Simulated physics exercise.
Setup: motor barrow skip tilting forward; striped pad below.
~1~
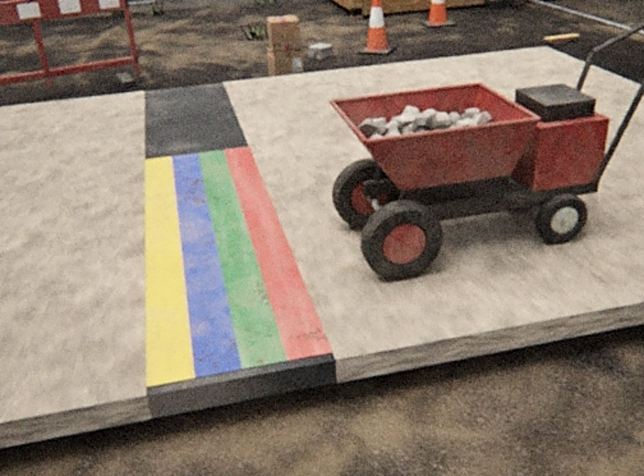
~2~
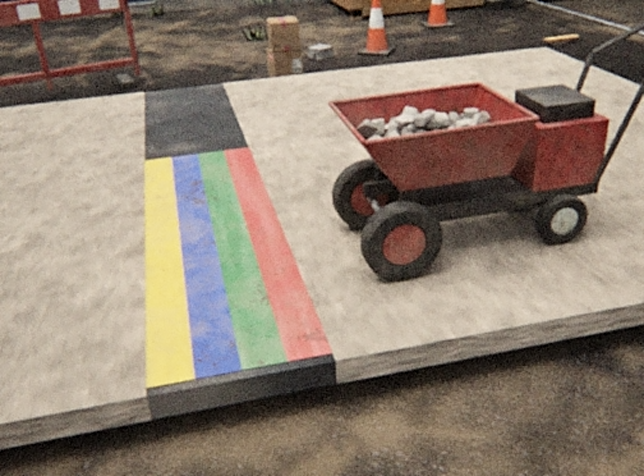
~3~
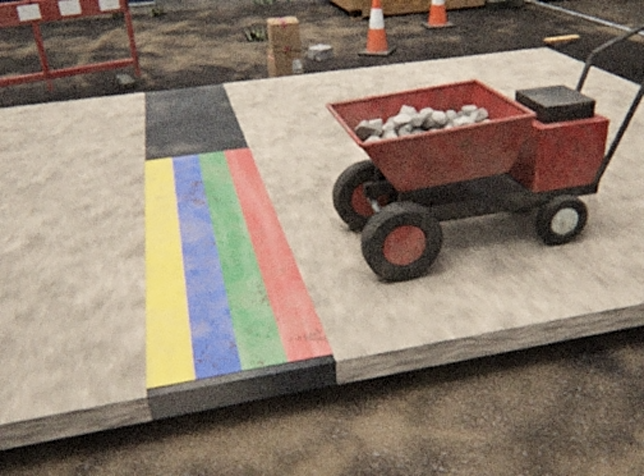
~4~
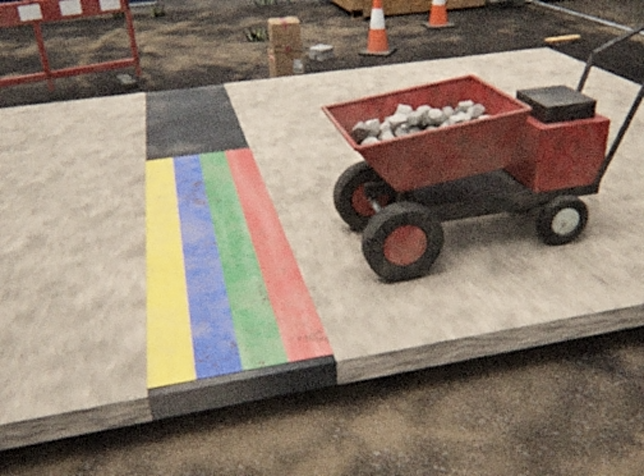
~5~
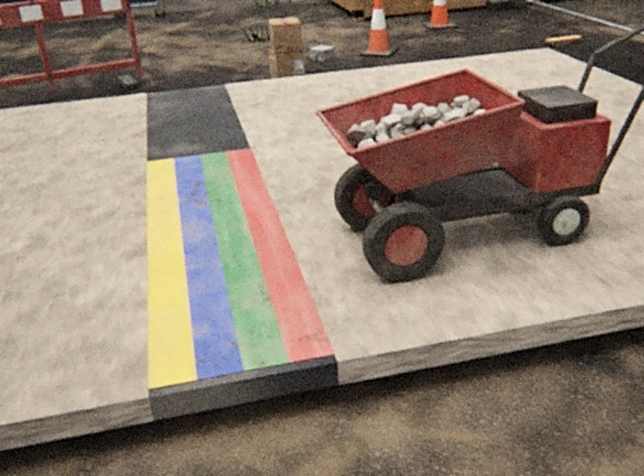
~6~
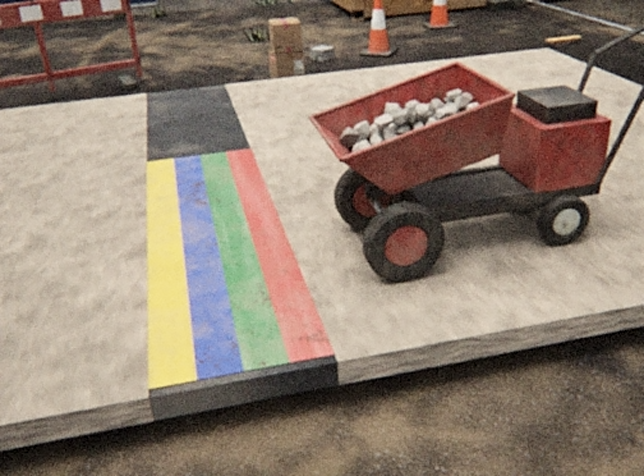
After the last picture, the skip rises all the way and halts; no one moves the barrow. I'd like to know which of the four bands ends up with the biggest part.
The biggest part ends up on the green band.
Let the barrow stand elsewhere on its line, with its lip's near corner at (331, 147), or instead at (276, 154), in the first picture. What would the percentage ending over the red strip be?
About 0 % and about 0 %.
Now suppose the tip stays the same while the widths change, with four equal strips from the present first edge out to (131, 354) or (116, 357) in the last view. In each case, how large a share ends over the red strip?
Roughly 20 per cent first, then 20 per cent.
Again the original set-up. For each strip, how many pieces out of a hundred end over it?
Estimated shares: Red strip 15 %, green strip 35 %, blue strip 20 %, yellow strip 5 %.
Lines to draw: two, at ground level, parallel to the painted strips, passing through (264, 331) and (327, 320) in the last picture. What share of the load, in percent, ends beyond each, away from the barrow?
Estimate: 50 % and 80 %, respectively.
Just after the last frame, skip tipped steeply; every one in the skip.
A moment on, skip tipped right over; almost all in the skip; just a few over the red strip; about a tenth over the green strip.
Further on, skip tipped right over; roughly a quarter in the skip; roughly a quarter over the red strip; roughly a quarter over the green strip; roughly a quarter over the blue strip; about a tenth over the yellow strip; just a few off the paint.
When it is over, skip tipped right over; roughly a quarter in the skip; roughly a quarter over the red strip; roughly a third over the green strip; roughly a quarter over the blue strip; about a tenth over the yellow strip; about a tenth off the paint.
